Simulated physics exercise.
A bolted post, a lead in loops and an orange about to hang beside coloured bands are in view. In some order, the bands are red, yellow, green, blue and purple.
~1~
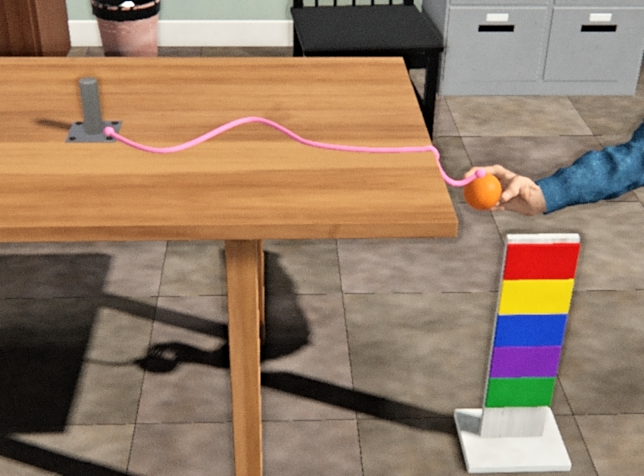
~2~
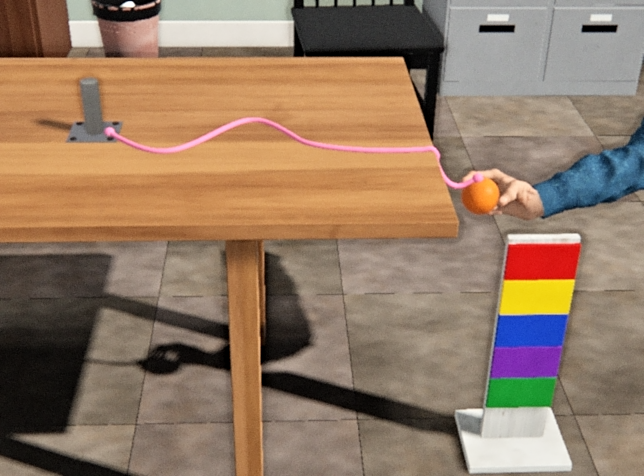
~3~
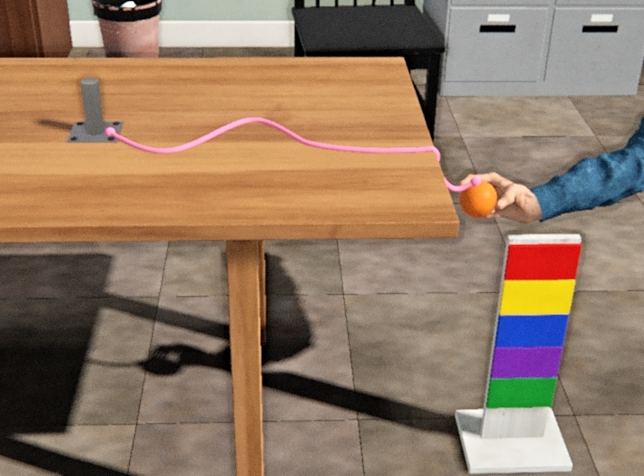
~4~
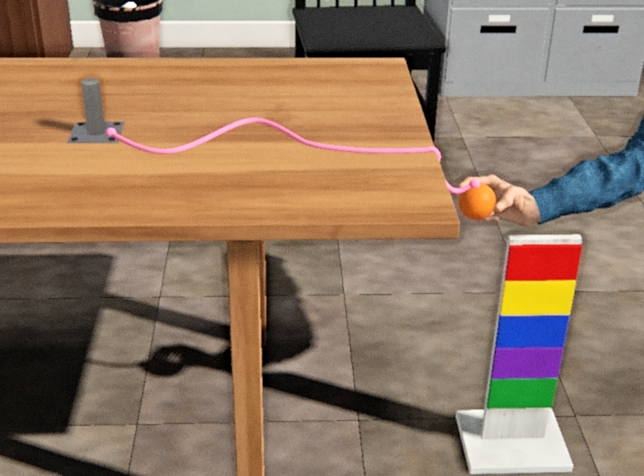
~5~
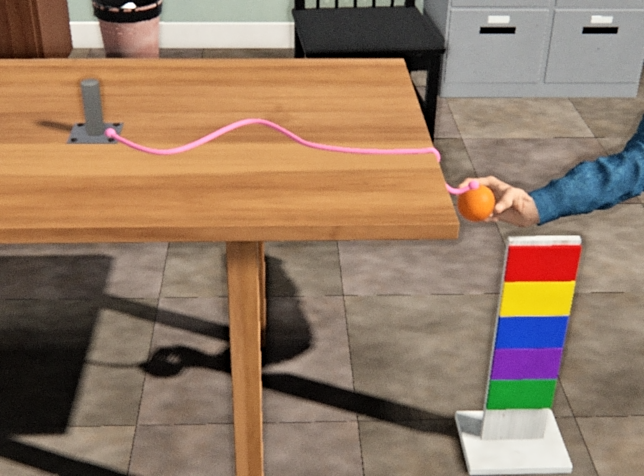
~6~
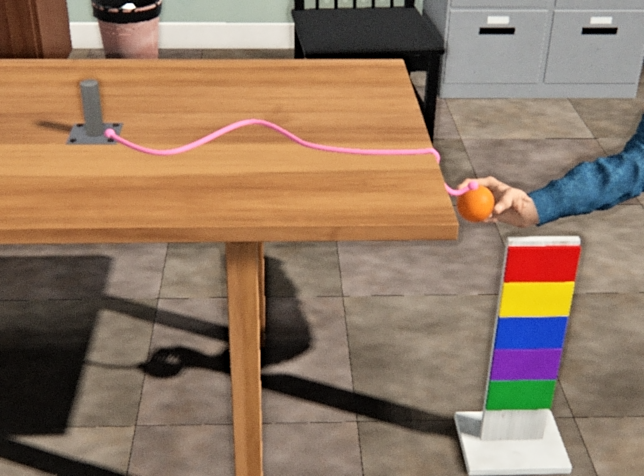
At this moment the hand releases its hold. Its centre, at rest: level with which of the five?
Yellow.
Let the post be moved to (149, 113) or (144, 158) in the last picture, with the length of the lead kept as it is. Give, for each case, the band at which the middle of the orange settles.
For the first try, blue; for the second, blue.
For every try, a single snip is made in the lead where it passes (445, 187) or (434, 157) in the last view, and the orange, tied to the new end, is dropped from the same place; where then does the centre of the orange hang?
First try: Near (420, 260). Second try: Near (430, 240).
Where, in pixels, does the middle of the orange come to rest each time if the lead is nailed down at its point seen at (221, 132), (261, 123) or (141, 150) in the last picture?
(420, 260), (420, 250) and (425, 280).
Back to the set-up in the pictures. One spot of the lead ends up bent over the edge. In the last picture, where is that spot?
Position: Approx. (361, 152).
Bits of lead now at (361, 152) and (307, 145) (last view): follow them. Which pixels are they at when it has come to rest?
End positions: About (431, 147) and about (379, 140).
A little later, orange near (398, 283); level with yellow.
Next, orange near (434, 289); level with yellow.
When it is over, orange near (424, 289); level with yellow. Its centre hangs level with the yellow band.
